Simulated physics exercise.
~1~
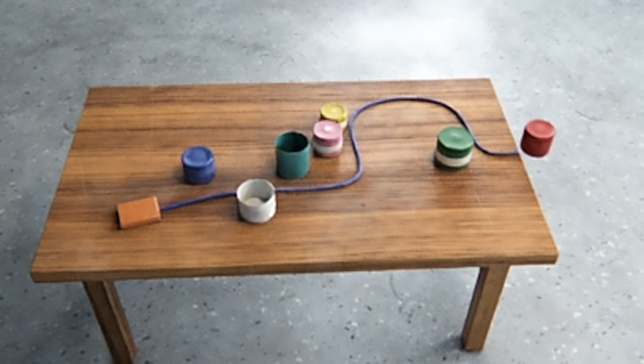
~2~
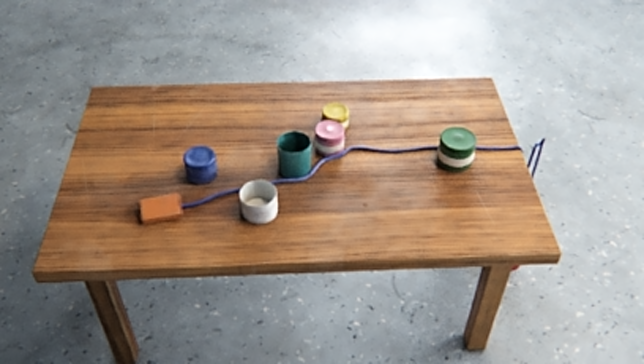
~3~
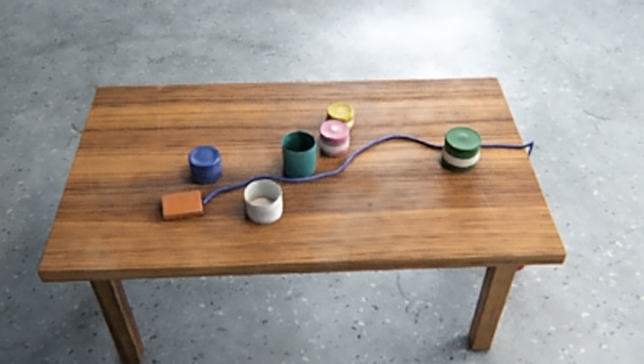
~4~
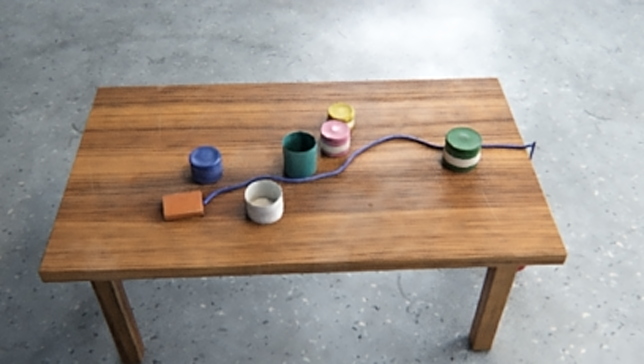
At first, a dark blue cable winds across a wooden table from a small orange block on the left, past cups and lidded tins, to a red canister-like object at the right edge. The red object then drops over the edge and out of sight, pulling the cable straighter. The orange block slides a short way to the right, toward the white cup. It moves a little farther as the cable's middle bows gently, then settles. At the end, the block rests near the white cup, the cable's tail hangs at the right edge, and the other containers remain standing in place.
